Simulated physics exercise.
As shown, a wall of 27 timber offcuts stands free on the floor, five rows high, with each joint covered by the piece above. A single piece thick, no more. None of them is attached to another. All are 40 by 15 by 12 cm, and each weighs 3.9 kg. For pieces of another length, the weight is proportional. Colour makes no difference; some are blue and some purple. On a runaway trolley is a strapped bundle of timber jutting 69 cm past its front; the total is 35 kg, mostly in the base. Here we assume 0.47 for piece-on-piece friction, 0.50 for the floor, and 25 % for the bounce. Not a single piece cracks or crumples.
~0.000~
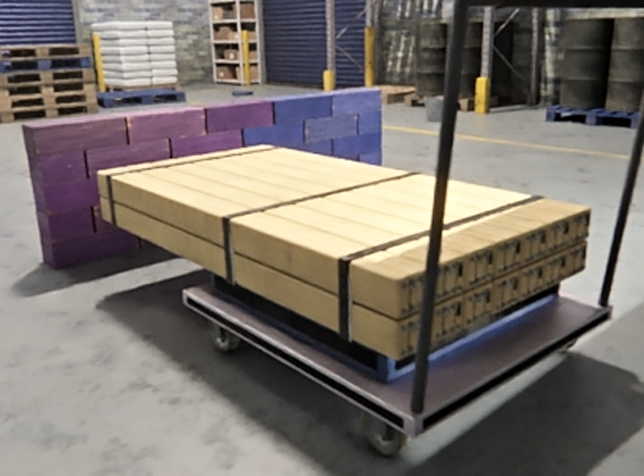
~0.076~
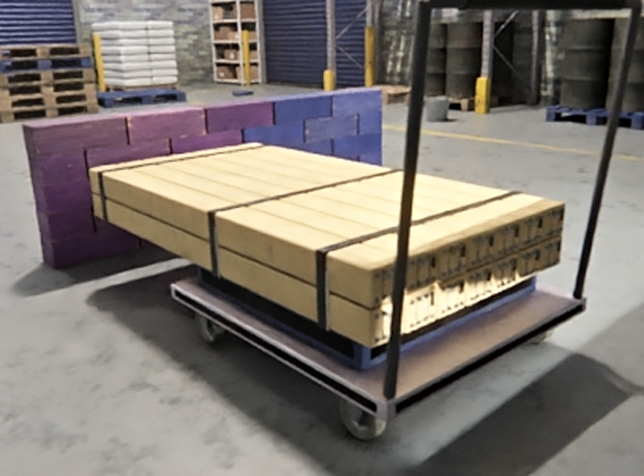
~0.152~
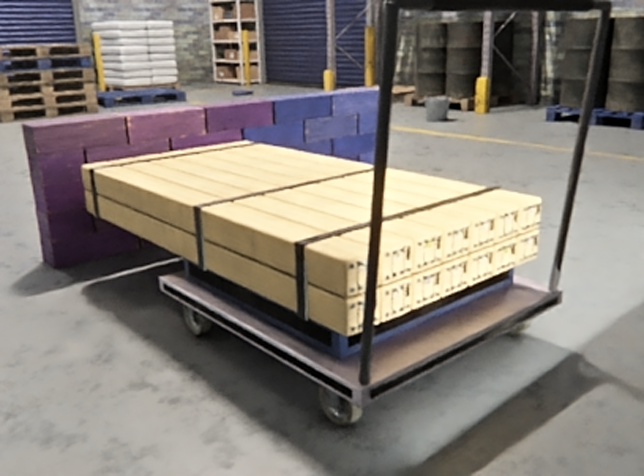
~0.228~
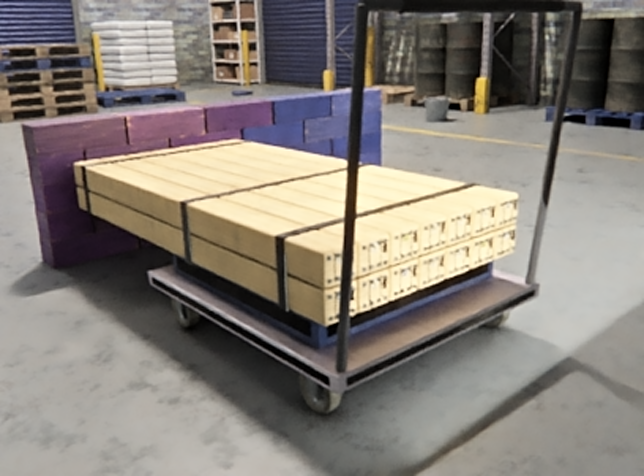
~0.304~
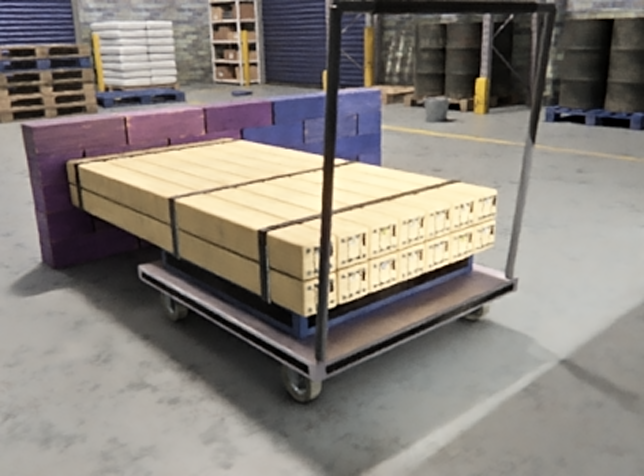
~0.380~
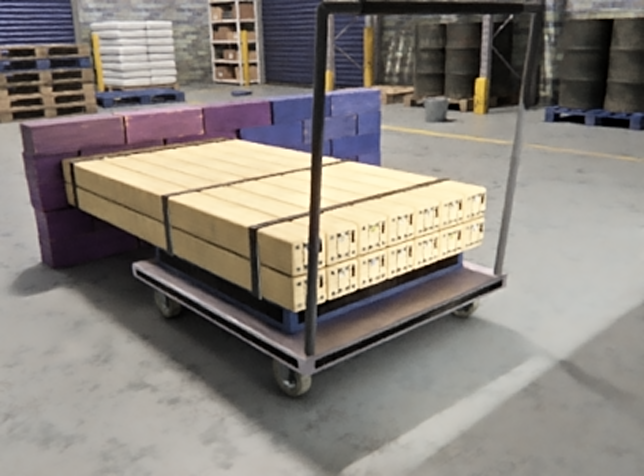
In a warehouse with a grey concrete floor, seen from slightly above by a still camera, pallets, white sacks, shelving and dark drums line the background. A low wall of purple blocks on the left and blue on the right stands behind a black-handled trolley carrying strapped, pale timber beams. The trolley rolls leftward until the beams meet the wall and nudge some purple blocks slightly.
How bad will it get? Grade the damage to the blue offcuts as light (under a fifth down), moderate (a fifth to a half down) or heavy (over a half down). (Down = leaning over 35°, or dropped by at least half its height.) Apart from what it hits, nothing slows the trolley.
Light.
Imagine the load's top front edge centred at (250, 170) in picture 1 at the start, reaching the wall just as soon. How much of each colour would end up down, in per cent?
Down at the end: Purple 70 per cent, blue 20 per cent.
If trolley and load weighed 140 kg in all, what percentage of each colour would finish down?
Purple 70, blue 20 per cent.
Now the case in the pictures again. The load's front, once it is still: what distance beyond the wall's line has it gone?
I'd put it at around 0 cm past it.
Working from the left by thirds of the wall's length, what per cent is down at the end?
Per cent by third - left: 0; middle: 0; right: 0.
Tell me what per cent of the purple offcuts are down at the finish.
Of the purple ones, 0 in a hundred finish down.
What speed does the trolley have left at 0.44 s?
Speed: Near 0.2 m/s.
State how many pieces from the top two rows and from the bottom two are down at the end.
I count 0 from the top and 0 from the bottom.
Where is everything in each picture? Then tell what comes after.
In the first picture (we follow the side turned to the camera), load (103, 188) 33 cm short of the wall; top blue offcut (304, 109); top purple offcut (168, 126); no piece has moved.
The second picture shows load (95, 185) 24 cm short of the wall; top blue offcut (304, 109).
The third picture shows load (87, 181) 16 cm short of the wall; top blue offcut (304, 109).
The fourth picture shows load (79, 179) 8 cm short of the wall; top blue offcut (304, 109).
The fifth picture shows load (72, 176) just touching; top blue offcut (303, 109).
The sixth picture shows load (68, 175) 34 mm into the wall's line; top blue offcut (303, 109); top purple offcut (166, 125) displaced 11 mm; 8 stirred so far.
Around 0.44 s, load 53 mm past the wall's line, still rolling; none of the 12 blue offcuts down (0 of 27 in all colours); top blue offcut unmoved; top purple offcut displaced 32 mm.
Around 0.54 s, load 6 cm past the wall's line, still rolling; none of the 12 blue offcuts down (0 of 27 in all colours); top blue offcut tipped 4°; top purple offcut tipped 4°.
Around 1.00 s, load 6 cm past the wall's line, still rolling; none of the 12 blue offcuts down (0 of 27 in all colours); top blue offcut displaced 11 mm; top purple offcut tipped 3°.
Around 1.18 s, load 38 mm past the wall's line, still rolling; none of the 12 blue offcuts down (0 of 27 in all colours); top blue offcut unmoved.
Finally (1.7 s), load 1 mm past the wall's line, stopped; none of the 12 blue offcuts down (0 of 27 in all colours); top blue offcut unmoved; top purple offcut displaced 15 mm. That is 0 per cent. Seen by the last camera, middles, top blue offcut near (294, 109), top purple offcut near (158, 124).
